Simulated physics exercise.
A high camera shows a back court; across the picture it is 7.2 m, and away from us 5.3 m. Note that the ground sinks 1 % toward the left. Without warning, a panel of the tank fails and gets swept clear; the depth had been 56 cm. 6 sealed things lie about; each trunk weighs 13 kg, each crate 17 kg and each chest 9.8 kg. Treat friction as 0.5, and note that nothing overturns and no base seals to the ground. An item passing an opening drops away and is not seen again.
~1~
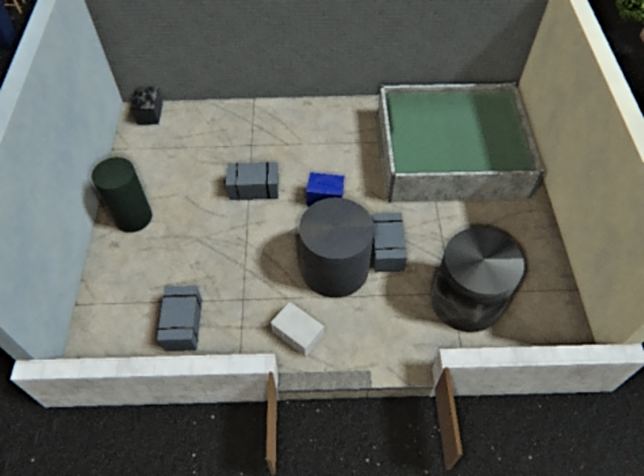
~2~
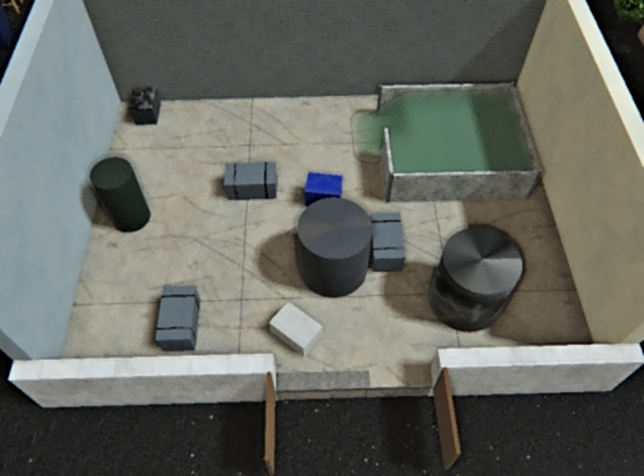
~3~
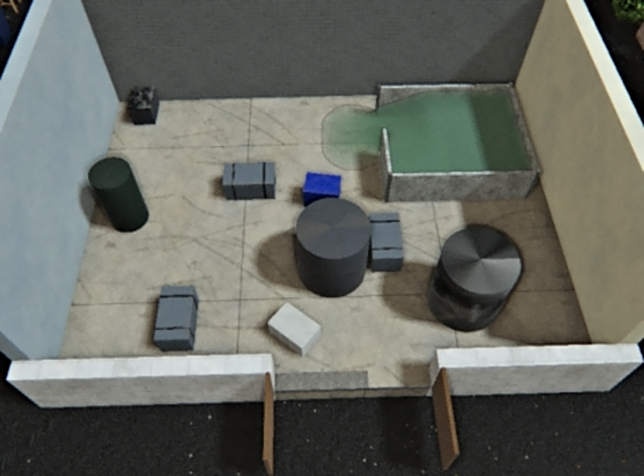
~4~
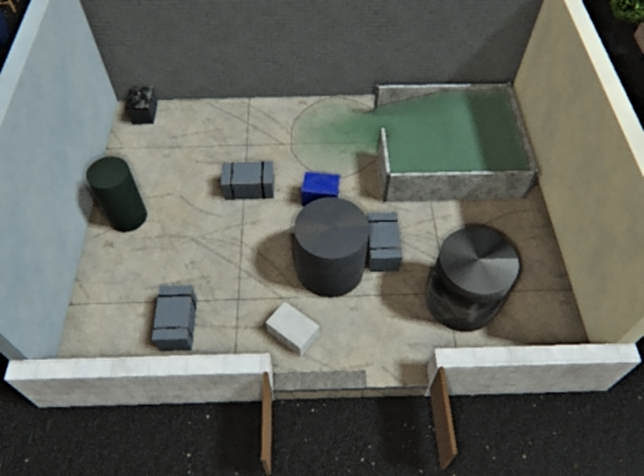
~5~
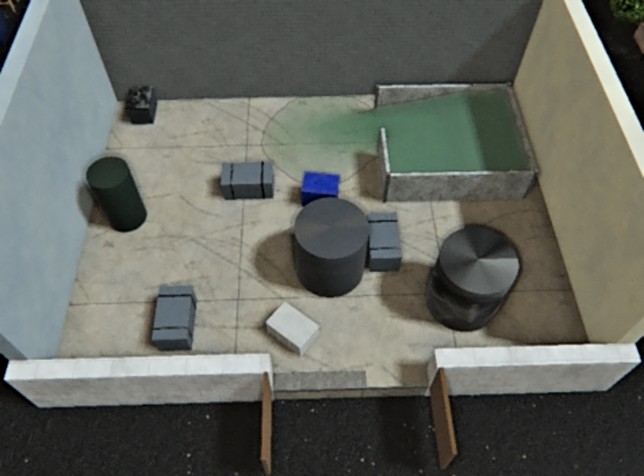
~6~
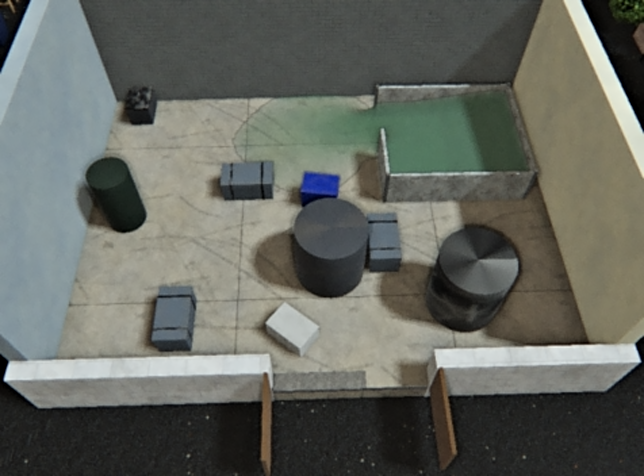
A walled back court with a pale tiled floor is seen from high in front, the view shifting very slightly. A green-water tank stands at back right, with grey crates, a small blue box and dark cylinders around the floor, a white block near the front opening. Part of the tank's left side gives way, and green water spreads leftward in a thinning sheet while the objects stay put.
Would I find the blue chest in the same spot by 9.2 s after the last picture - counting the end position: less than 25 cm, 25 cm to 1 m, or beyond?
My guess: The blue chest is left almost unmoved.
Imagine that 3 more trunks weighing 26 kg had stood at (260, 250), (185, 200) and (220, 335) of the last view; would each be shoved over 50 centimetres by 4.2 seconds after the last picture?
First within, then beyond, then within.
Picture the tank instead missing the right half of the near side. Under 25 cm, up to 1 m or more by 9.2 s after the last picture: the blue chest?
So, for the blue chest: It is carried a long way.
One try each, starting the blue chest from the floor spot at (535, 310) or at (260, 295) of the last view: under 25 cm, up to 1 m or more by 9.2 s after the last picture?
Results, in order: Essentially stationary, then borne far off.
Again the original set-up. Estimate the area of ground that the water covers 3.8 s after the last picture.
I'd put it close to 23 m2.
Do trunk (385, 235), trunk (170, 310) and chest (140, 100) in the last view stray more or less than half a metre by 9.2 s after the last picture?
In sequence - stayed below the line; crossed the line; crossed the line.
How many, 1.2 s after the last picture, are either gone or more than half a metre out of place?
At that moment it comes to 1.
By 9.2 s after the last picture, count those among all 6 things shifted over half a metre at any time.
Counting them up, I find 4.
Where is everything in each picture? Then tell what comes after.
The blue chest at (326, 183) rests on the ground; water covers 4.2 m2; 0 of 6 have shifted, in the first picture.
The blue chest at (324, 183) rests on the ground; 4.7 m2 under water; 0 of 6 have shifted, in the second picture.
The blue chest at (323, 184), on the bottom; water covers 5.4 m2; 0 of 6 have shifted, in the third picture.
The blue chest at (321, 183), on the bottom; 6.4 m2 under water; 0 of 6 have shifted, in the fourth picture.
The blue chest at (321, 183), on the bottom; 7.4 m2 under water; 0 of 6 have shifted, in the fifth picture.
The blue chest at (320, 184), on the bottom; 8.4 m2 under water; 0 of 6 have shifted, in the sixth picture.
Then, 1.2 s after the last picture the blue chest is near (320, 184), 0.0 m from its start, aground; 0 of 6 are out; 1 afloat.
Then, 3.8 s after the last picture the blue chest is near (320, 184), 0.0 m from its start, aground; 0 of 6 are out; 1 afloat.
Then, 6.2 s after the last picture the blue chest is near (320, 184), 0.0 m from its start, aground; 0 of 6 are out; 3 afloat.
Then, 9.2 s after the last picture the blue chest is near (320, 184), 0.0 m from its start, aground; 0 of 6 are out; 3 afloat.
